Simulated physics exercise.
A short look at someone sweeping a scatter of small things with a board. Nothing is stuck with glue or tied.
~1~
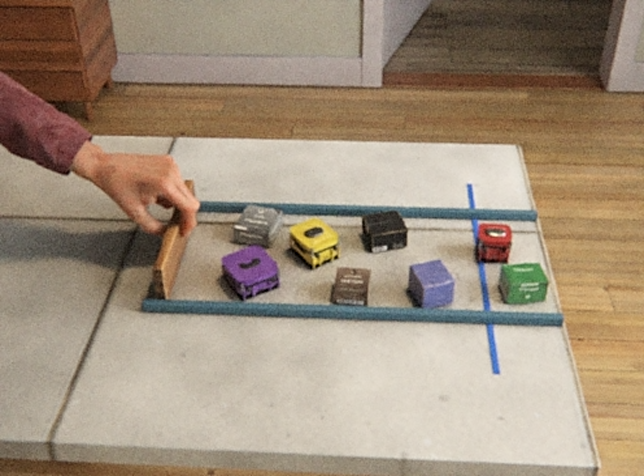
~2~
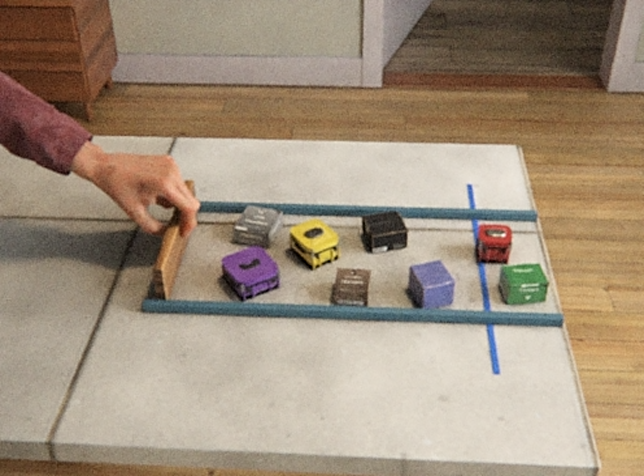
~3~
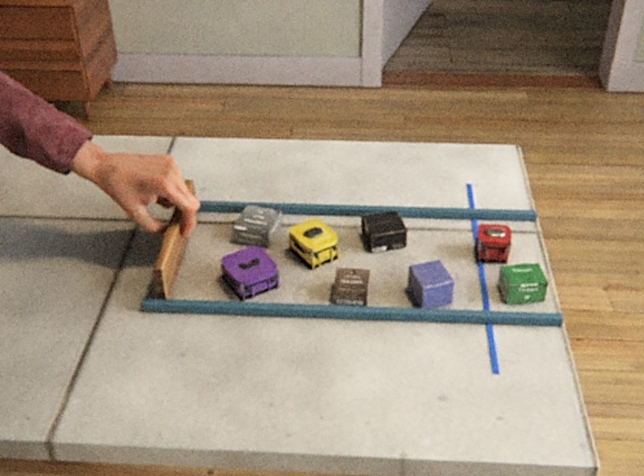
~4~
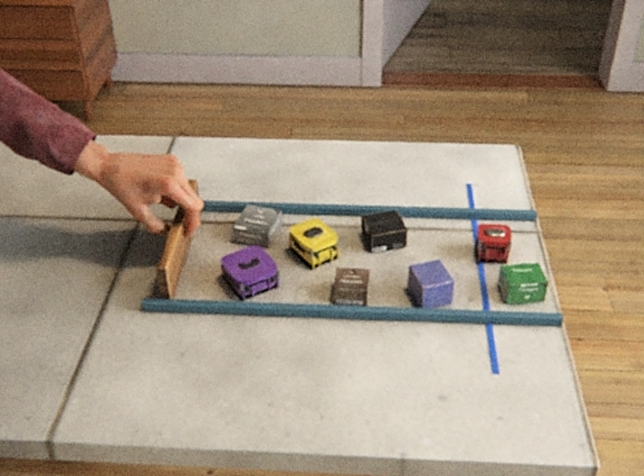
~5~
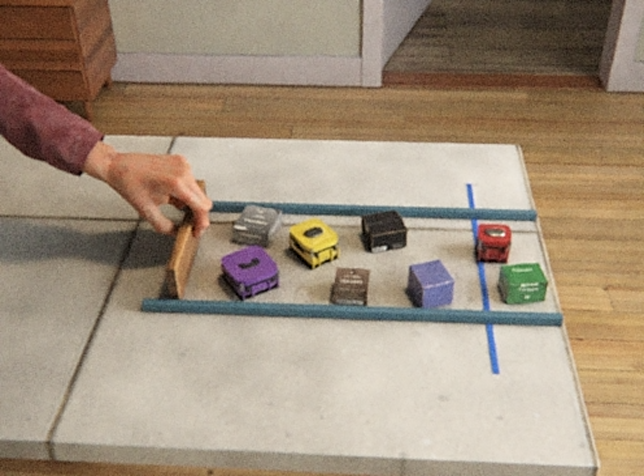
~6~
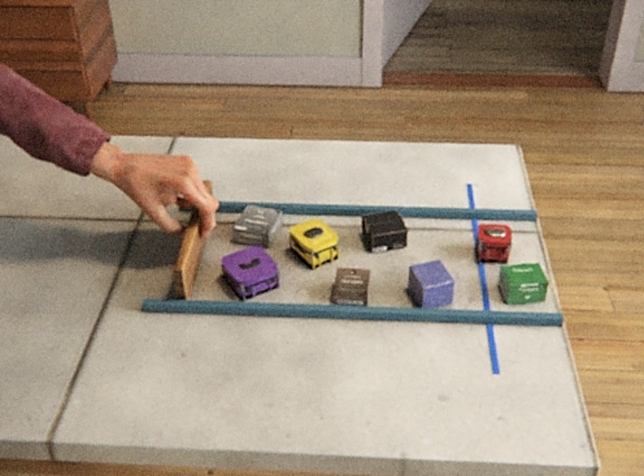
A hand slides a wooden board slightly right between two rails, toward scattered colourful boxes.
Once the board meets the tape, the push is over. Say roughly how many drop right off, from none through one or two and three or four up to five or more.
Dropping off: Three or four.
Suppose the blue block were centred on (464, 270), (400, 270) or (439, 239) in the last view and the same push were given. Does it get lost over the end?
Well, the blue block keeps its place; it keeps its place; it does not stay.
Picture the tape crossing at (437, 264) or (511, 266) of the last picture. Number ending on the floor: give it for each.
Ending up on the floor: First try 1, second try 5.
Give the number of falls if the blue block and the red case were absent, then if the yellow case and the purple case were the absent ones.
The count is 1 in one try and 2 in the other, in that order.
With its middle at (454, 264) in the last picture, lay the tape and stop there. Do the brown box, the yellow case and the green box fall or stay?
In that case the brown box hangs on, the yellow case hangs on and the green box slides off.
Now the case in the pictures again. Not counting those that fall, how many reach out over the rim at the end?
I'd put it at 2.
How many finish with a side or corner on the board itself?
Contact count: 3.
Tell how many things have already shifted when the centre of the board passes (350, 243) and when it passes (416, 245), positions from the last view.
Counts: 6 / 8.
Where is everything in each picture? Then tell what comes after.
The first picture shows green box (523, 283); red case (494, 243); blue block (431, 284); board (177, 238); tape (481, 265).
The second picture shows red case (494, 244); black box (385, 232).
The third picture shows blue block (431, 284); grey box (258, 226).
The fourth picture shows green box (523, 283); yellow case (314, 243).
The fifth picture shows red case (493, 243); board (189, 238).
The sixth picture shows green box (523, 283); red case (494, 243); blue block (431, 284); board (195, 239); tape (481, 265).
Soon after, none off yet; green box at rest near (523, 283); red case at rest near (494, 243); blue block at rest near (431, 284).
After that, none off yet; green box moving near (530, 283); red case at rest near (494, 243); blue block displaced well along near (493, 288).
In the end, the number that fall off is three or four; gone, blue block, red case and green box.
